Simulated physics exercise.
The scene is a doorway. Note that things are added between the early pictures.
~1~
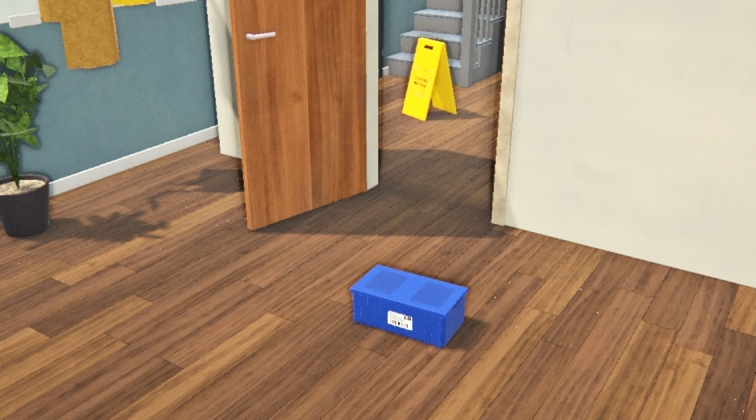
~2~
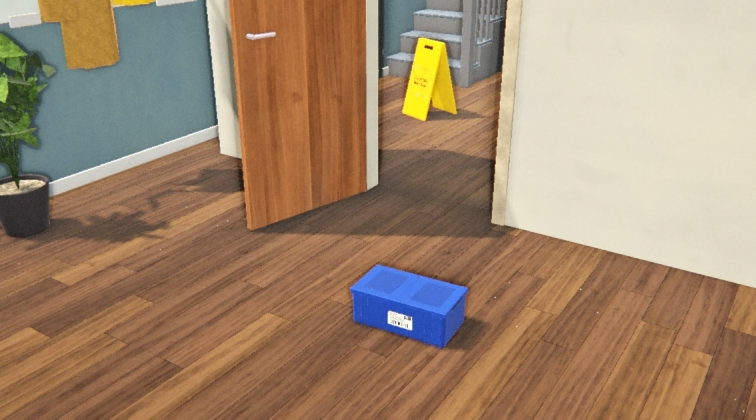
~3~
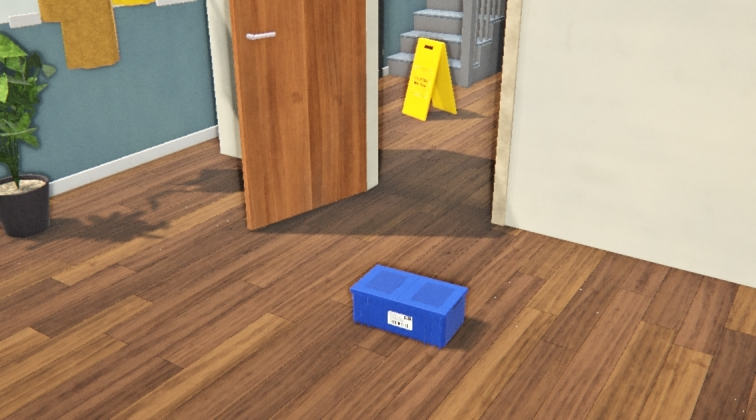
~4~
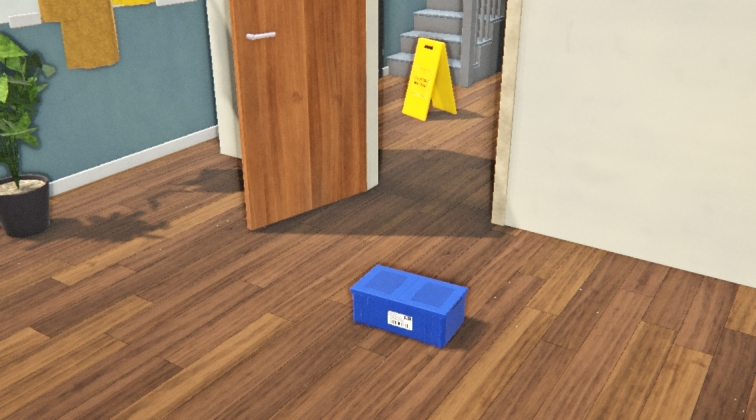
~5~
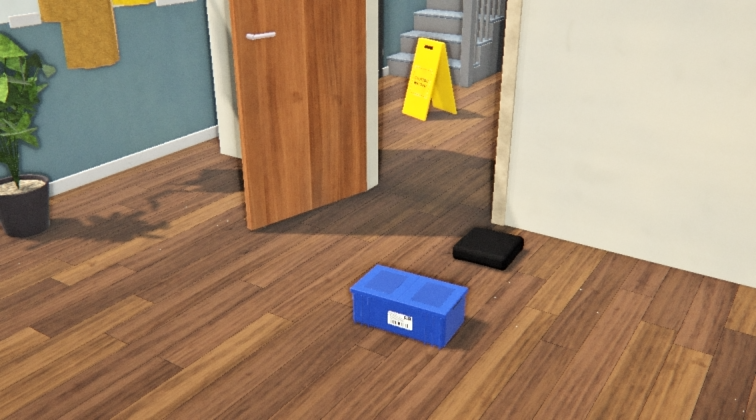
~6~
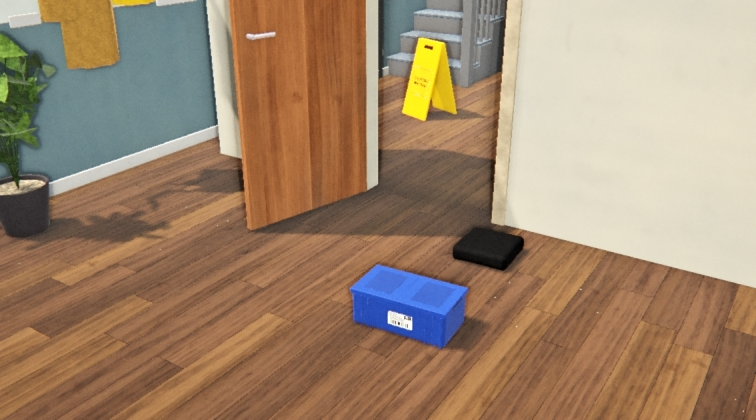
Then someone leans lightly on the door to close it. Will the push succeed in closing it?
Yes, the door closes.
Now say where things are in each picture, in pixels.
Door wide open and still; blue tote (409, 305), in the first picture.
Door wide open and still; blue tote (409, 305), in the second picture.
Door wide open and still; blue tote (409, 305), in the third picture.
Door wide open and still; blue tote (409, 305), in the fourth picture.
Door wide open and still; blue tote (409, 305), in the fifth picture.
Door wide open and still; black cushion (489, 248); blue tote (409, 305), in the sixth picture.
Then, 0.60 s on from there, open by 88°.
Then, 1.10 s on from there, open by 60°.
Then, 1.50 s on from there, open by 35°.
Then, 1.90 s on from there, open by 9°.
In the end, open by 0°; both unmoved. At the end, from the last picture's camera, black cushion near (489, 248).
